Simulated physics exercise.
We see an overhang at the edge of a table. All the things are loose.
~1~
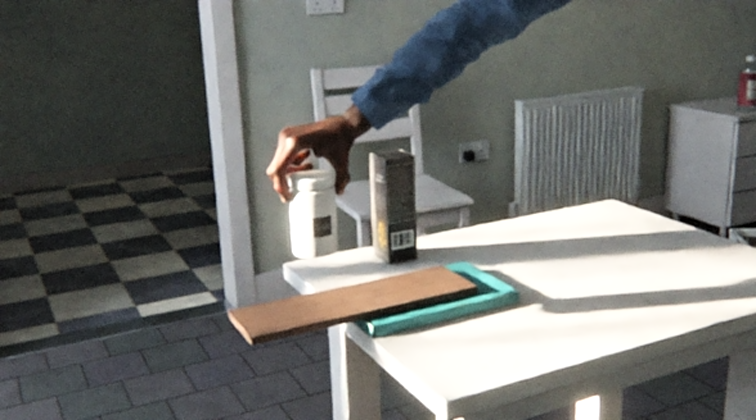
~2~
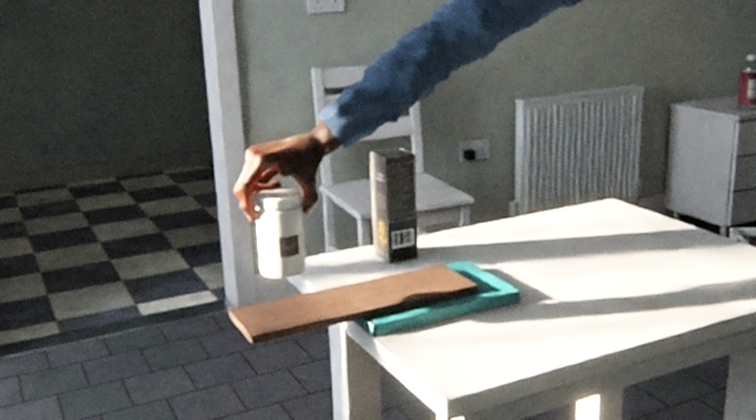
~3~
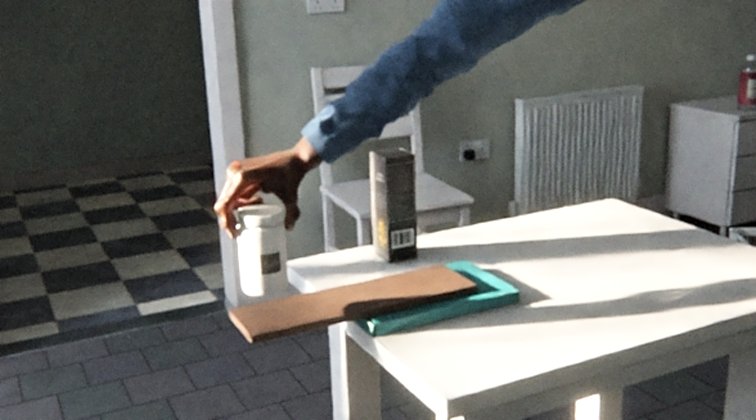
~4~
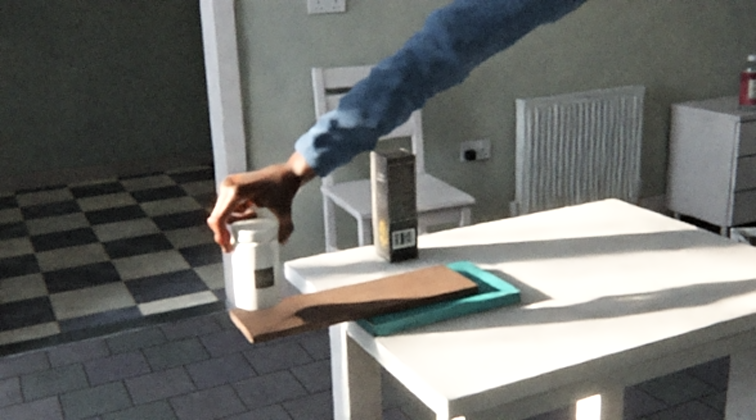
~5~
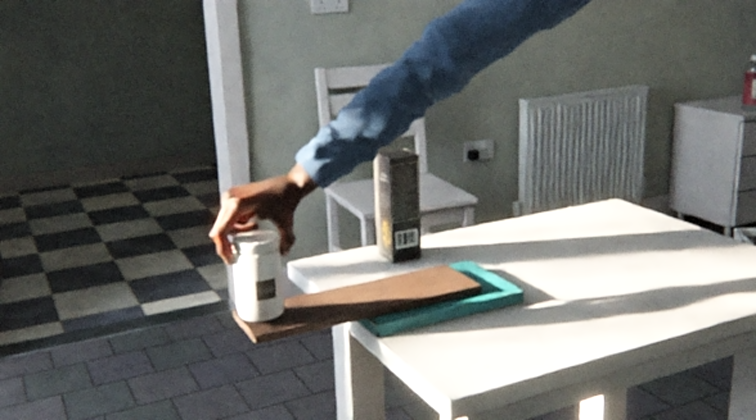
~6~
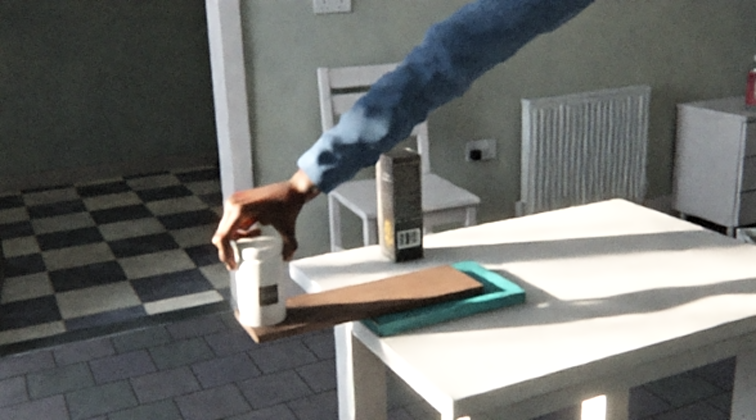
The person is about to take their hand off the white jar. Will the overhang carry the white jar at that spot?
The board goes over.
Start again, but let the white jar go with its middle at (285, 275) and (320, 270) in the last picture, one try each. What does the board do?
First, it tips off the edge; second, it tips off the edge.
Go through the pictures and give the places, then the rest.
The first frame shows on its way; white jar (314, 213); turquoise slab (423, 297).
The second frame shows on its way; white jar (281, 232); brown board (356, 300).
The third frame shows on its way; white jar (263, 249); black carton (394, 205).
The fourth frame shows on its way; white jar (257, 263); turquoise slab (424, 296).
The fifth frame shows on its way; white jar (258, 275); brown board (360, 301).
The sixth frame shows set down, still held; white jar (261, 280); black carton (400, 205).
Then, 0.50 s later than the last frame, white jar and brown board now down on the floor or falling.
Then, 0.70 s later than the last frame, things are still on the move.
Then, 0.90 s later than the last frame, as before.
When it is over, down on the floor or falling, white jar and brown board; the other 2 as before. The board comes down.
